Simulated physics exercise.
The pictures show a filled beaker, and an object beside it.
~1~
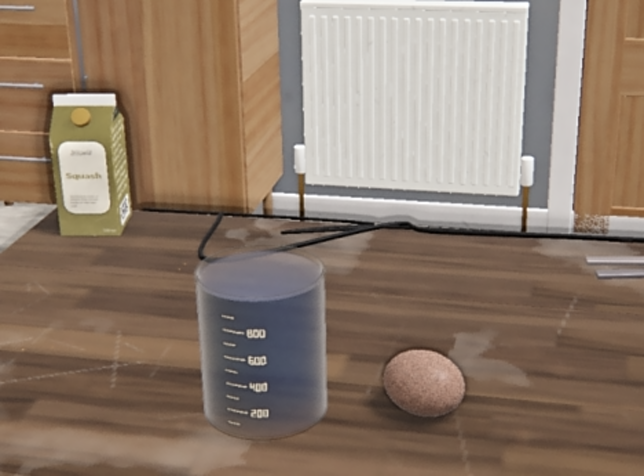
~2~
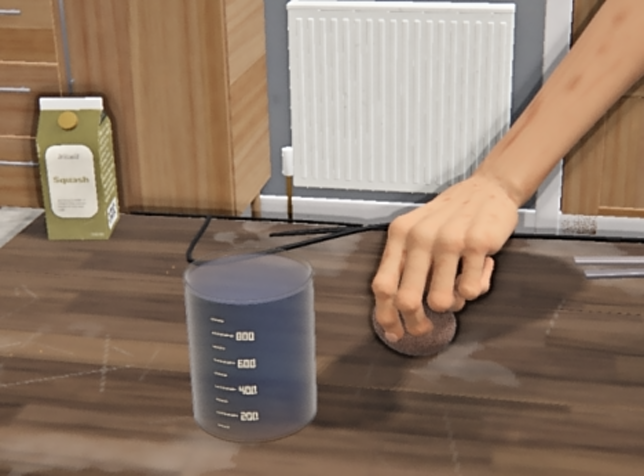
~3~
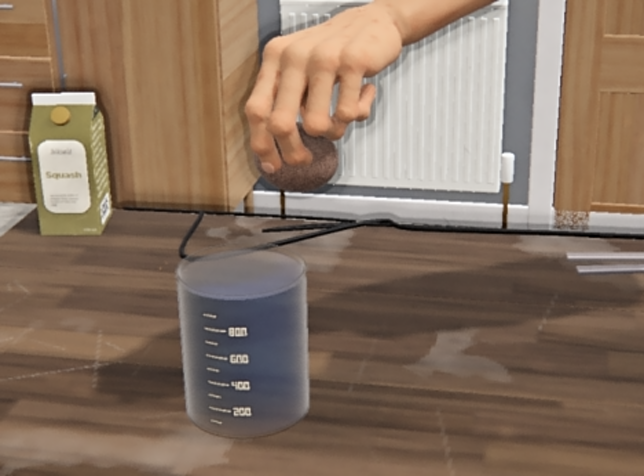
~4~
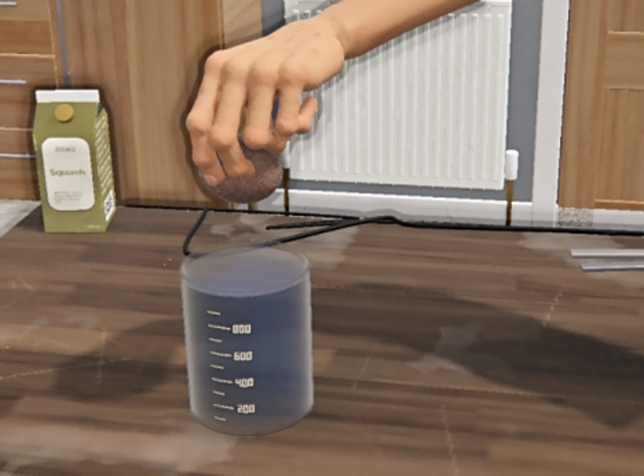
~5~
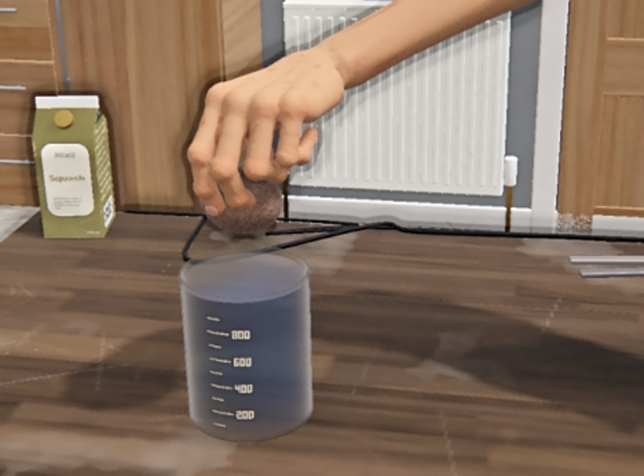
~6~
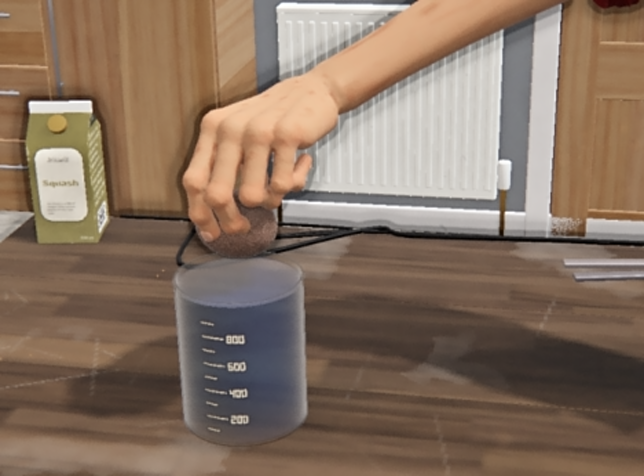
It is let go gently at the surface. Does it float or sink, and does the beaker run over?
The thing goes to the bottom; the beaker overflows.
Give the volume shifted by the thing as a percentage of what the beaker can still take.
Some 240 per cent.
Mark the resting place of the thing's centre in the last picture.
At about (244, 383).
A moment on, the stone enters the dyed water; the beaker is full to the brim.
Further on, the stone goes on down; the beaker is full to the brim; a puddle lies round it.
When it is over, the stone rests at the bottom; the beaker is full to the brim; a puddle lies round it.
